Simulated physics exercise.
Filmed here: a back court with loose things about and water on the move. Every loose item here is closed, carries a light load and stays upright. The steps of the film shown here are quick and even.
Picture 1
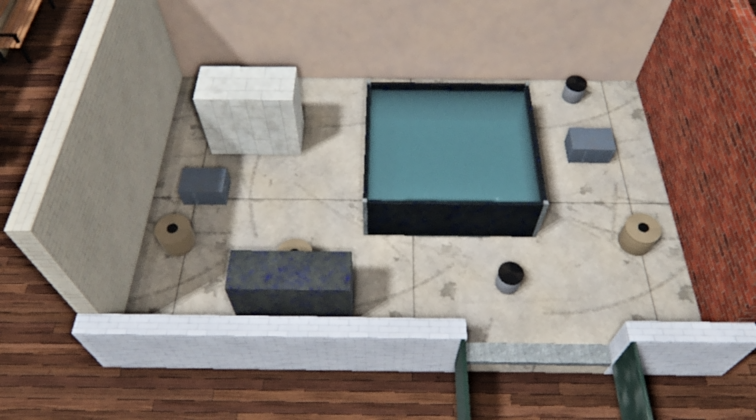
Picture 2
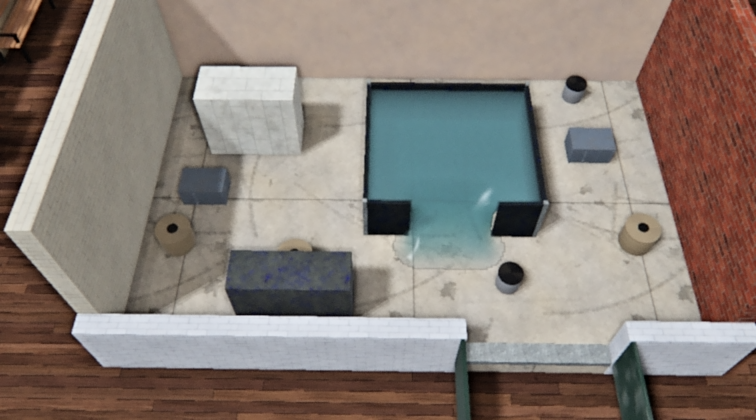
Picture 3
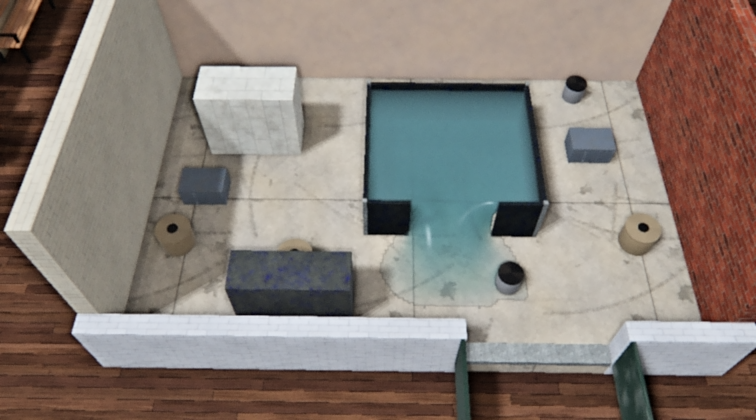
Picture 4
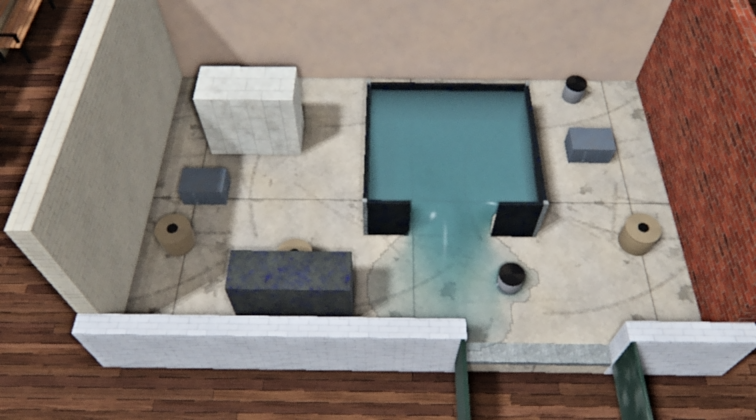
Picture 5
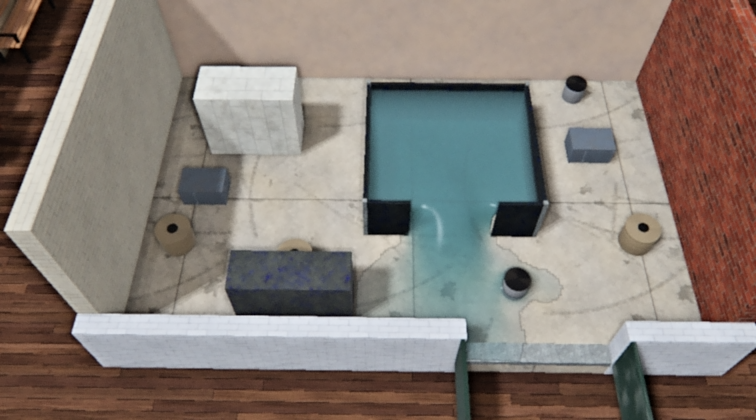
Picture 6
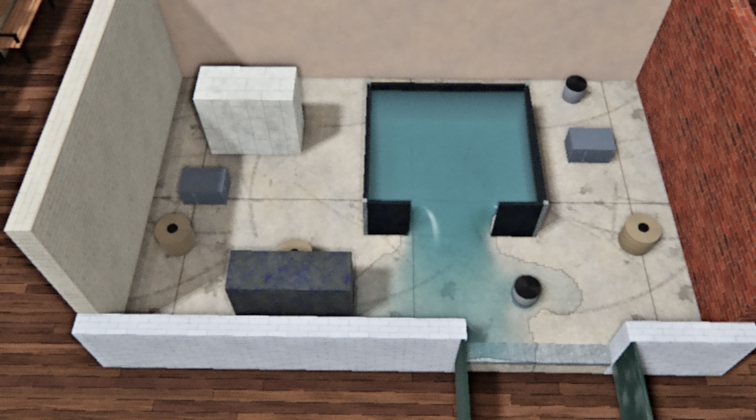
Water pours through a gap in a dark-walled tank, spreads forward and nudges a pail right.
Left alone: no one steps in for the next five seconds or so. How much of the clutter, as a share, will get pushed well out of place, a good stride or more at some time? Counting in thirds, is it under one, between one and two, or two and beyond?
Looks to me like under one in three get shifted a long way.
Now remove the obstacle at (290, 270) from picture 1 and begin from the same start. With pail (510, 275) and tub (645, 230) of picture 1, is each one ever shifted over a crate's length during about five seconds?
Went the distance, fell short.
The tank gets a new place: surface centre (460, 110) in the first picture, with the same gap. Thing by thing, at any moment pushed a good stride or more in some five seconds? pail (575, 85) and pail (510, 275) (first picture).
Fell short, travelled that far.
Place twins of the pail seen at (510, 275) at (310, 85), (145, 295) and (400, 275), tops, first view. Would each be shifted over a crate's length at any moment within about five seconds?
Results - 1: Doesn't go far; 2: Ends up far away; 3: Ends up far away.
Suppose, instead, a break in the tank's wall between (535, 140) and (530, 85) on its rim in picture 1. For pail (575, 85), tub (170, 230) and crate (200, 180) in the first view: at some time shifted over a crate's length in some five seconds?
Outcome by item - displaced that far / short of that distance / short of that distance.
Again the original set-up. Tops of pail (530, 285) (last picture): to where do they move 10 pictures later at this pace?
I'd expect it around (603, 327).
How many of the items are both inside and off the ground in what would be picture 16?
The total here is 0.
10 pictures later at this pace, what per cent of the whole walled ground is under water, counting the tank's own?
Roughly 40 per cent.
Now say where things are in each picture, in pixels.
A pail at (511, 273) rests on the ground; a pail at (577, 83), on the bottom; 0 of 8 have shifted, in the first frame.
A pail at (511, 273) rests on the ground; a pail at (577, 83) rests on the ground; 0 of 8 have shifted, in the second frame.
A pail at (511, 273) rests on the ground; a pail at (577, 83), on the bottom; 0 of 8 have shifted, in the third frame.
A pail at (512, 274) rests on the ground; a pail at (577, 83) rests on the ground; 0 of 8 have shifted, in the fourth frame.
A pail at (518, 279) rests on the ground, close to its start; a pail at (577, 83) rests on the ground; 1 of 8 have shifted, in the fifth frame.
A pail at (528, 286) rests on the ground, close to its start; a pail at (577, 83), on the bottom; 1 of 8 have shifted, in the sixth frame.
A moment on, 1 of 8 are well off their spots; 0 afloat.
Next, 1 of 8 are well off their spots; 0 afloat.
Later, 1 of 8 are well off their spots; 0 afloat.
In the end, 1 of 8 are well off their spots, and 1 have been at some point; 0 afloat.
